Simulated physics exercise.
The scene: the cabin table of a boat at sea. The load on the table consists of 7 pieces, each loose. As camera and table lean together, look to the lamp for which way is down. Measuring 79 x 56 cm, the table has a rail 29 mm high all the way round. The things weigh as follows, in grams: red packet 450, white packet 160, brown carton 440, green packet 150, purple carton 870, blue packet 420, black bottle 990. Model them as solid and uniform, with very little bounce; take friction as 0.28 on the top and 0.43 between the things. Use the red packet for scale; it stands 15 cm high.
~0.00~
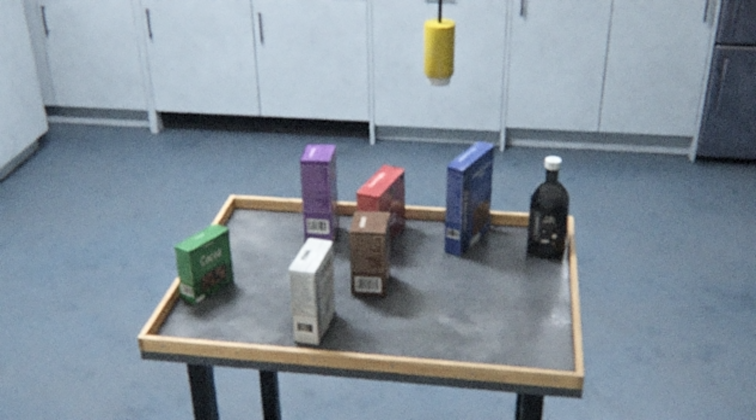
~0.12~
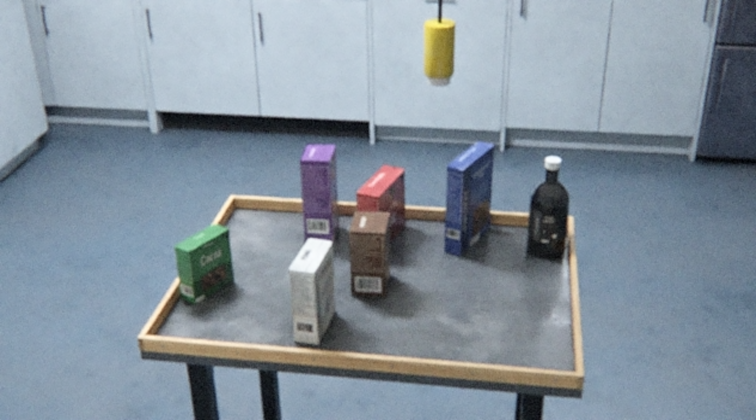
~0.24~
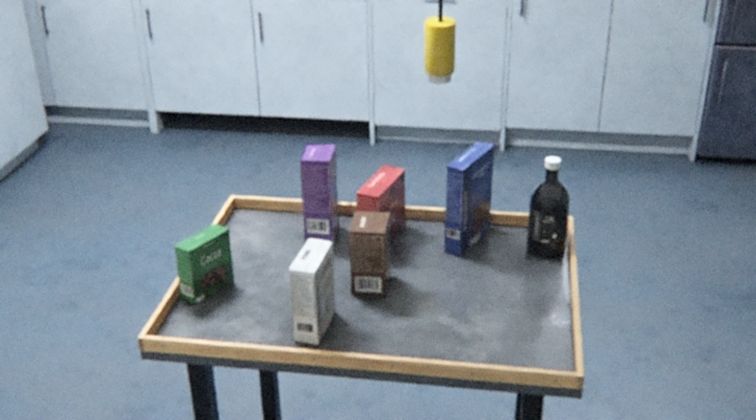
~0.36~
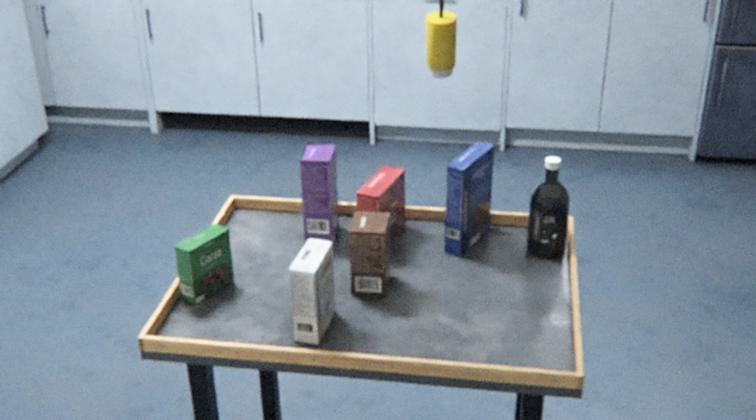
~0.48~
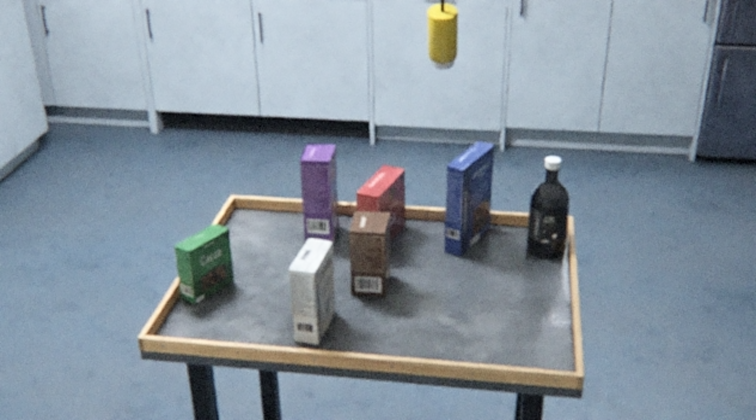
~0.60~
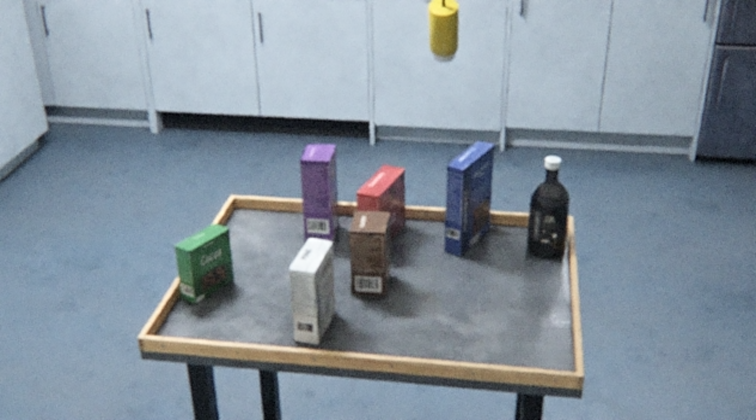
Boat cabin with six cartons and packets and a black bottle staying put on a railed table, yellow hanging lamp shifting slightly upward.
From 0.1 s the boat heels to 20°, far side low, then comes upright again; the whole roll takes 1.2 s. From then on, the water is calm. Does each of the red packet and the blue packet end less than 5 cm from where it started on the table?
Red packet: Yes, it stays close; blue packet: Yes, it stays close.
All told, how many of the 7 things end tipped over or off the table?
0.
After 0.80 s, heel 19°, far side down; red packet slid 2 cm near (383, 206); brown carton slid 2 cm; white packet slid 2 cm.
After 1.00 s, heel 10°, far side down; red packet slid 2 cm near (383, 206); brown carton slid 6 cm; white packet slid 6 cm.
At rest (1.8 s), not toppled but over 5 cm from the start, white packet, brown carton, green packet, purple carton and black bottle; the other 2 in place, give or take 5 cm. In the last view, red packet near (383, 206), blue packet near (469, 198).
